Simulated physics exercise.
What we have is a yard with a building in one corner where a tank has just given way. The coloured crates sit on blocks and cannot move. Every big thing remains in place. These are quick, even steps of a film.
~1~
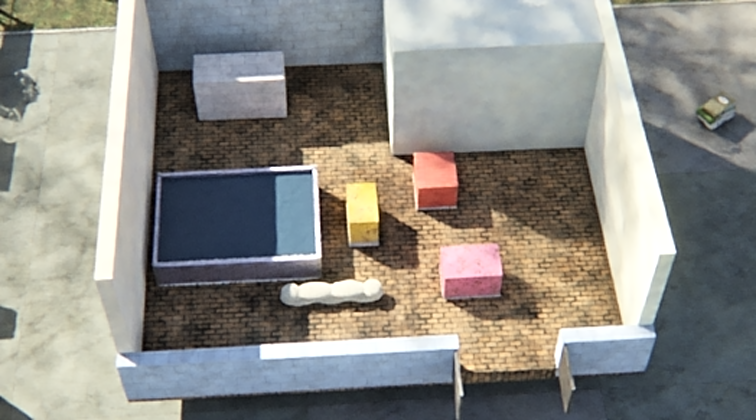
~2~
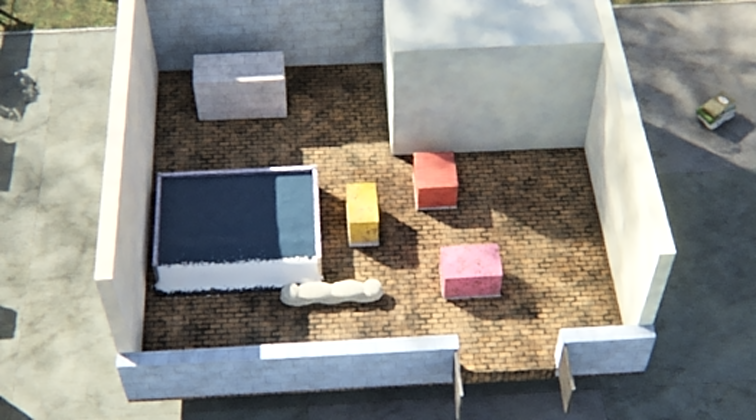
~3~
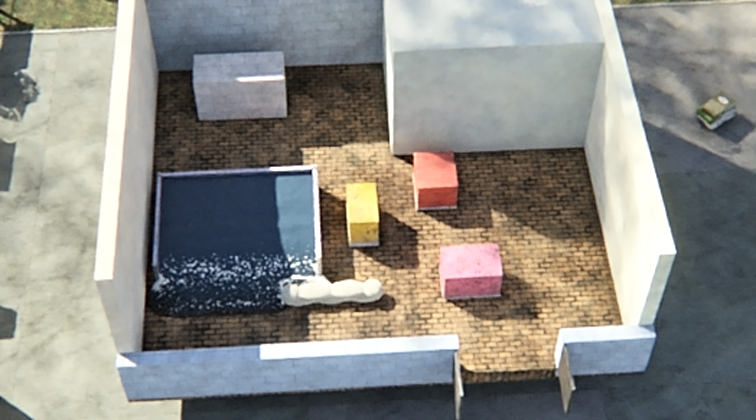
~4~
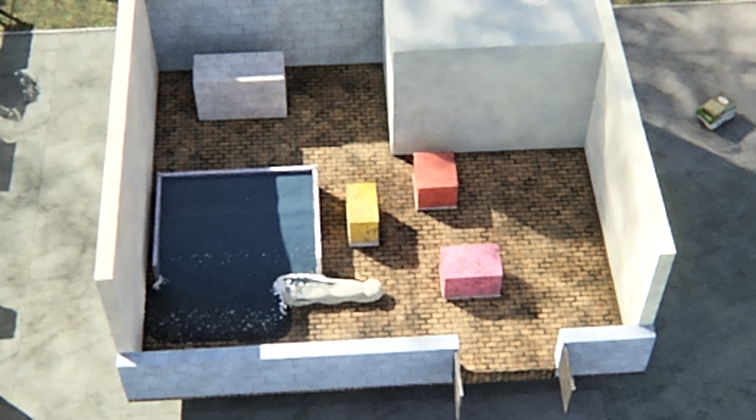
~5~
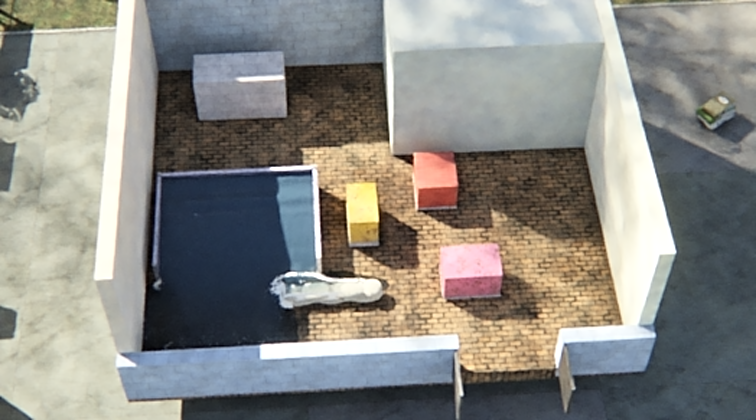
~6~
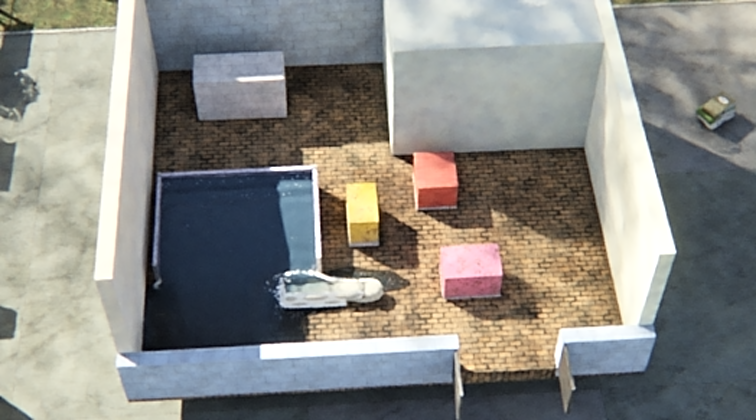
Water lies still in an open tank at the left of a walled brick yard, then bursts from its near side in a white, foaming sheet. It spreads quickly toward the near wall, then creeps more slowly rightward around a pale, lumpy barrier, while the colored boxes stay still.
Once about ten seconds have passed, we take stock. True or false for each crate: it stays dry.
Red crate: False, it gets wet; pink crate: False, it gets wet; yellow crate: True, it stays dry.
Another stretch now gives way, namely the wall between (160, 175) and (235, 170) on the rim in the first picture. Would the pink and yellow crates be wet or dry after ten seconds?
Result: Pink crate reached, yellow crate reached.
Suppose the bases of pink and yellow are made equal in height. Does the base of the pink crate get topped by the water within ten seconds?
The pink one is reached.
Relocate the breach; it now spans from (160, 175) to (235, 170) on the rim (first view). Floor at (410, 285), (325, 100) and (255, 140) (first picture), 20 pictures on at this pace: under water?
Those three come out moisture-free, soaked and soaked, one after another.
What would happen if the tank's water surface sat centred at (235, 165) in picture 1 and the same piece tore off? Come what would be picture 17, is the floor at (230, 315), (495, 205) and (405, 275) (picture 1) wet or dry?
As listed: Awash, not flooded, awash.
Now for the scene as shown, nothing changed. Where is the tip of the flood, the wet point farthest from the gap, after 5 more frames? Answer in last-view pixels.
My guess is roughly (448, 250).
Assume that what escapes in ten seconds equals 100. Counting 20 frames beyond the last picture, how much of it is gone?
It works out at roughly 5 per cent.
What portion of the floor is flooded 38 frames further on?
My best guess is some 60 %.
A moment on, water covers 20 % of the floor; the red crate not reached, the pink crate water round its plinth, the yellow crate water round its plinth.
Next, water covers 30 % of the floor; the red crate water round its plinth, the pink crate water round its plinth, the yellow crate water round its plinth.
Then, water covers 50 % of the floor; the red crate water round its plinth, the pink crate water round its plinth, the yellow crate water round its plinth.
Later, water covers 60 % of the floor; the red crate water round its plinth, the pink crate water round its plinth, the yellow crate water round its plinth.
In the end, water covers 80 % of the floor; the red crate was topped, the pink crate was topped, the yellow crate stayed above the water.
